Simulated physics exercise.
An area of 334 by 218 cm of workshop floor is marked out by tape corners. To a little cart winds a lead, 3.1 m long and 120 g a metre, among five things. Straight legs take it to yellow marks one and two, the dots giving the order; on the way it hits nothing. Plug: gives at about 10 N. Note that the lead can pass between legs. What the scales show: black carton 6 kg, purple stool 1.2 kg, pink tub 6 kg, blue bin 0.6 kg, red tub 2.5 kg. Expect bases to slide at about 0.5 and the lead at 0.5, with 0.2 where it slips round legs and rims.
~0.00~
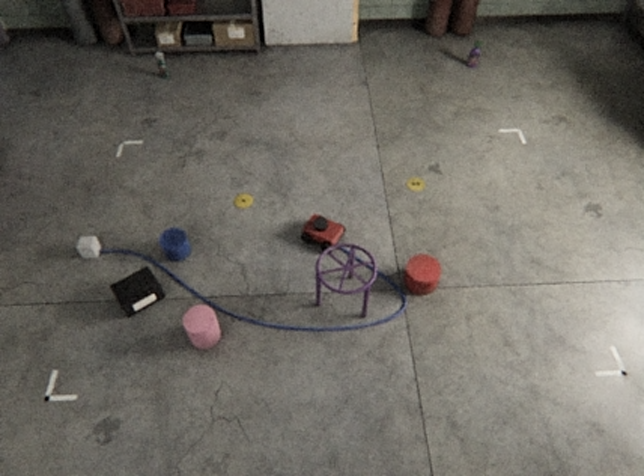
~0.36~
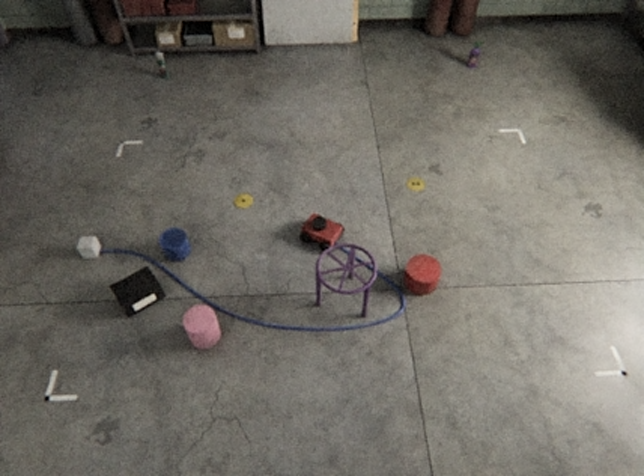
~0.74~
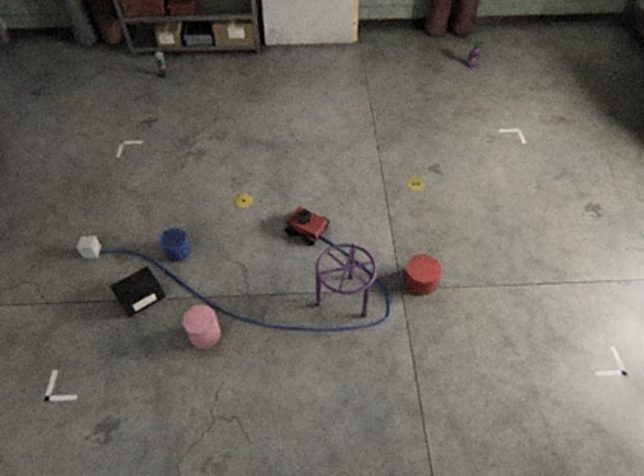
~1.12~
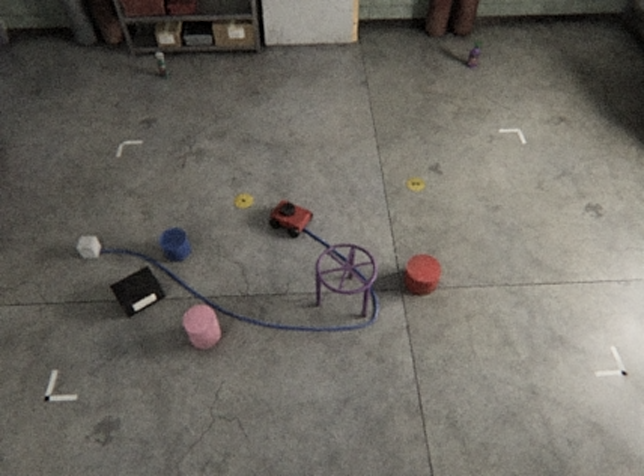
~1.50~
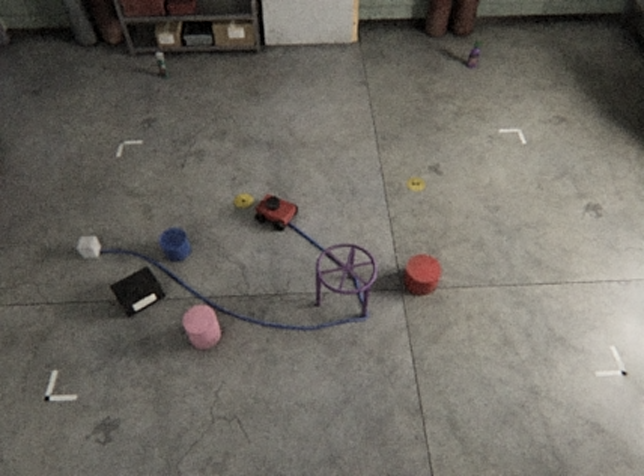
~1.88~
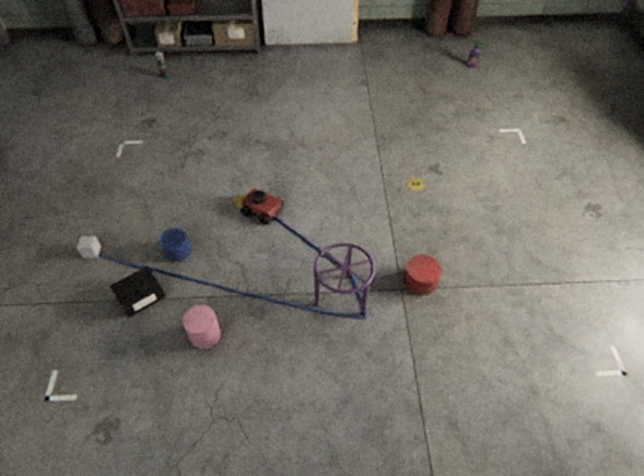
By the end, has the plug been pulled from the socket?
No, it is still in.
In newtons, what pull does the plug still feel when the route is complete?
Roughly 0 N.
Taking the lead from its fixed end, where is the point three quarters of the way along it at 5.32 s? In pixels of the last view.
That spot lies close to pixel (326, 253) in the last view.
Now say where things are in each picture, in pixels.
The first picture shows shows, pink tub (199, 319); blue bin (173, 238); purple stool (347, 267); marks (244, 201) (416, 184); lead runs through (135, 254) (199, 296) (287, 328) (383, 321); cart (329, 239).
In the second picture, shows, lead runs through (135, 254) (287, 328); cart (328, 239).
In the third picture, shows, lead runs through (135, 254) (287, 328); cart (313, 232).
In the fourth picture, shows, lead runs through (135, 254) (287, 328); cart (297, 224).
In the fifth picture, shows, lead runs through (135, 254) (288, 327); cart (283, 218).
The sixth picture shows shows, pink tub (199, 319); blue bin (173, 238); purple stool (345, 266); lead runs through (212, 284) (304, 307) (301, 236); cart (268, 212).
At 3.0 s, cart at (270, 197), lead slack at the fixed end; purple stool 12 cm off its start.
At 4.2 s, cart at (323, 192), lead slack at the fixed end; purple stool 12 cm off its start.
At 5.3 s, cart at (376, 187), lead slack at the fixed end; purple stool 12 cm off its start at (329, 258).
At 6.5 s, cart at (416, 183), lead slack at the fixed end; purple stool 12 cm off its start.
At 6.9 s, cart at (416, 183), lead slack at the fixed end; purple stool 12 cm off its start at (329, 258).
